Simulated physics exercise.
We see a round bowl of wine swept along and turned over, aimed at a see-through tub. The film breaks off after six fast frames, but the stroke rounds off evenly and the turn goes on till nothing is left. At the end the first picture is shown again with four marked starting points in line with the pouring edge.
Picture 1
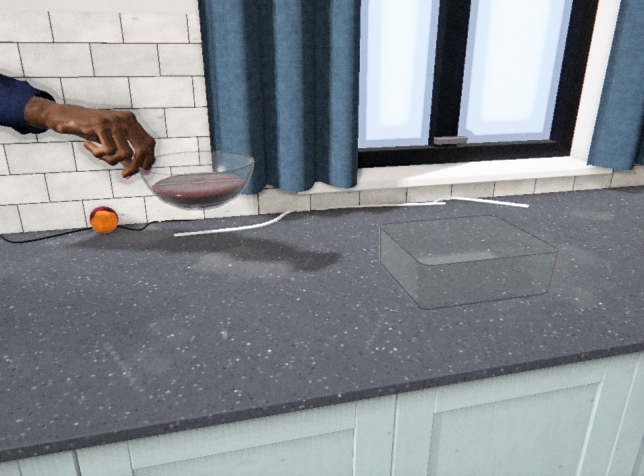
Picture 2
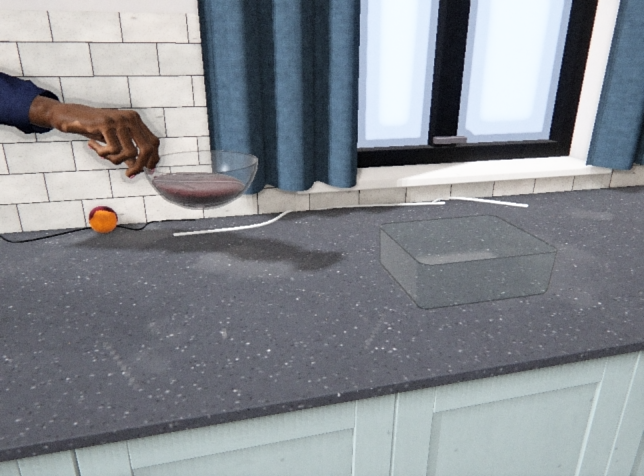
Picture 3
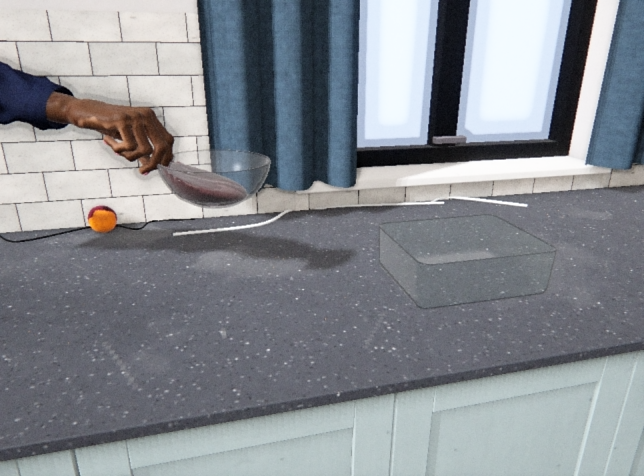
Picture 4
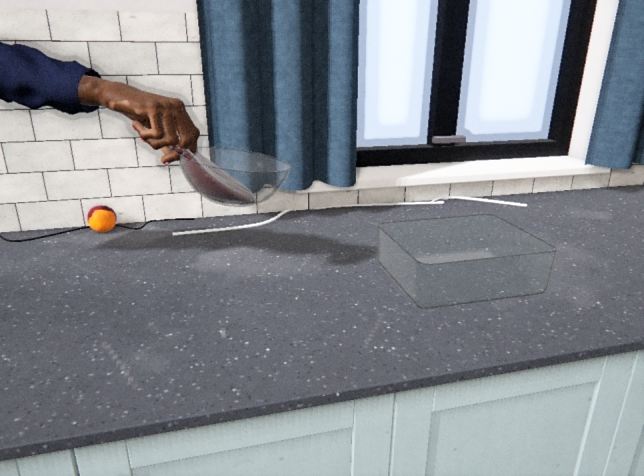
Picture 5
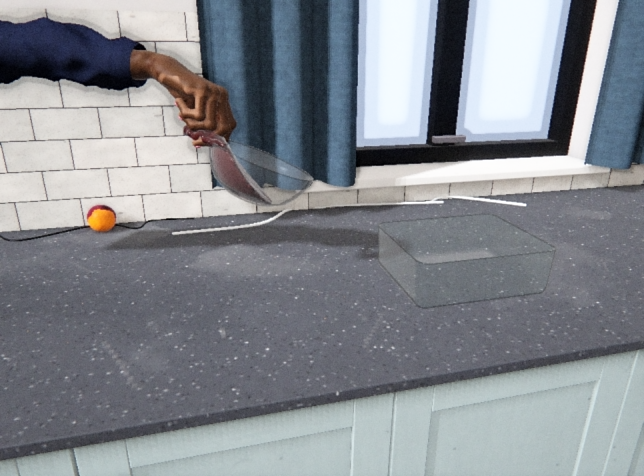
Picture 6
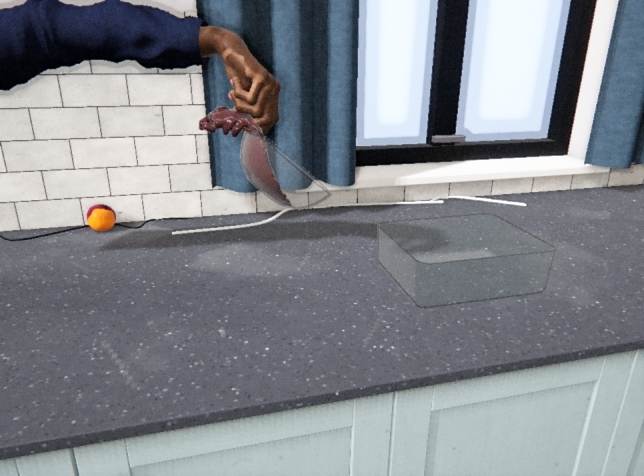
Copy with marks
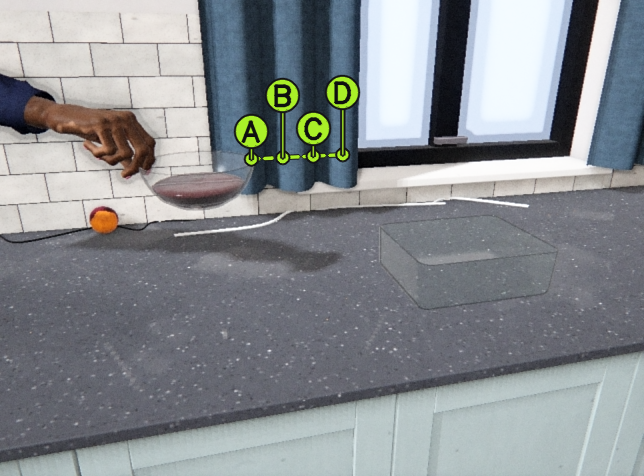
On a dark speckled countertop, a hand held a clear round bowl of wine, carried it right toward a see-through tub and tilted it steeply, and the wine rode up and over the rim.
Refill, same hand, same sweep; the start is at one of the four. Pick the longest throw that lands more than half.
Take B.
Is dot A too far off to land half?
Yes.
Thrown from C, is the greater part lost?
No.
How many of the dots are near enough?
Three of the four.
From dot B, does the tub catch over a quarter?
Yes, clearly.
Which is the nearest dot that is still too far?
That would be A.
In lime, A at (251, 159); B at (282, 157); C at (313, 156); D at (342, 154).
With A, about 34 % lands in the tub, 59 % falls short and 7 % goes beside or beyond.
With B, about 69 % lands in the tub, 19 % falls short and 12 % goes beside or beyond.
With C, about 73 % lands in the tub, 13 % falls short and 14 % goes beside or beyond.
With D, about 67 % lands in the tub, 13 % falls short and 20 % goes beside or beyond.
